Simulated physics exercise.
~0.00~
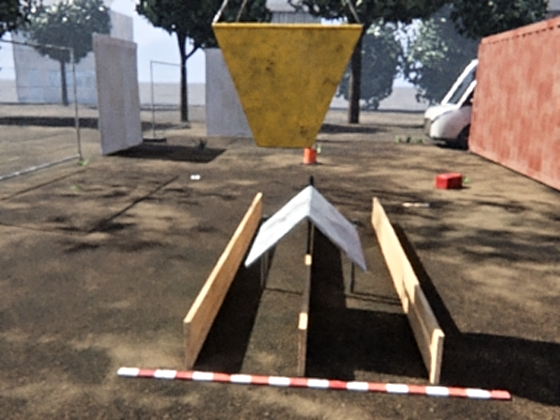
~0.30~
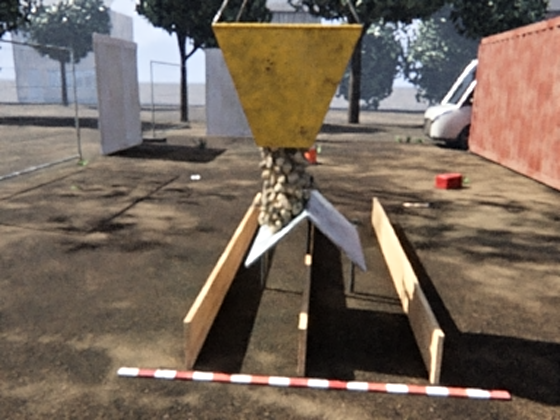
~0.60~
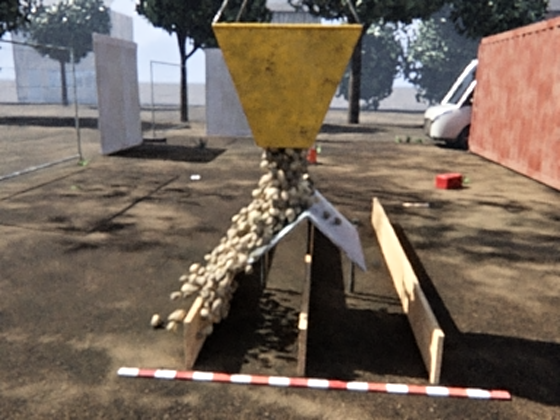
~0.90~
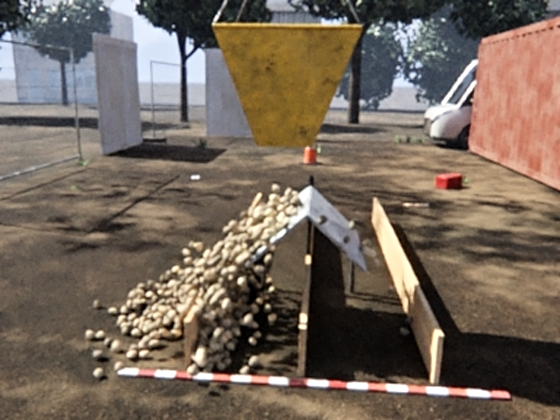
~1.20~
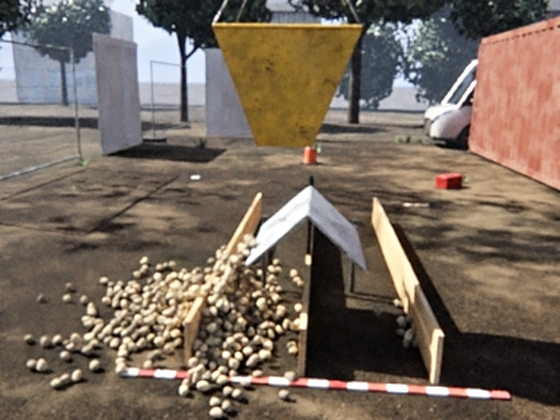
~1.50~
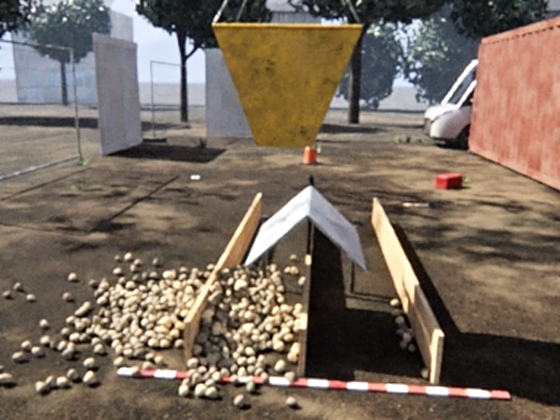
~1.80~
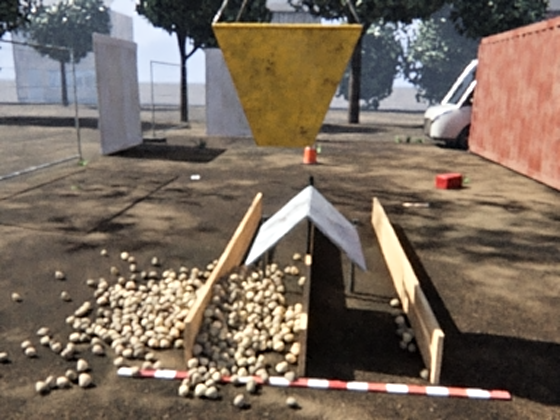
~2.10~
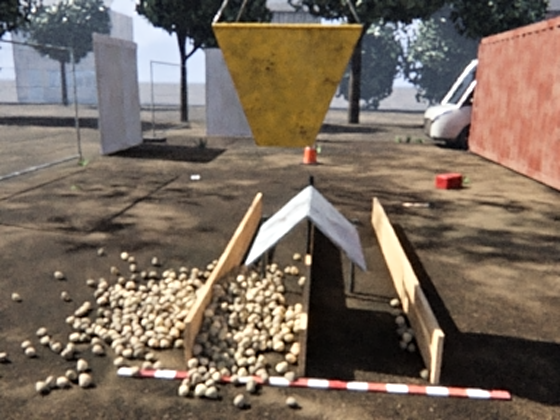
Yellow skip dropping pale stones onto a fixed sloping steel roof, most settling in the left bay, many outside it, few right.
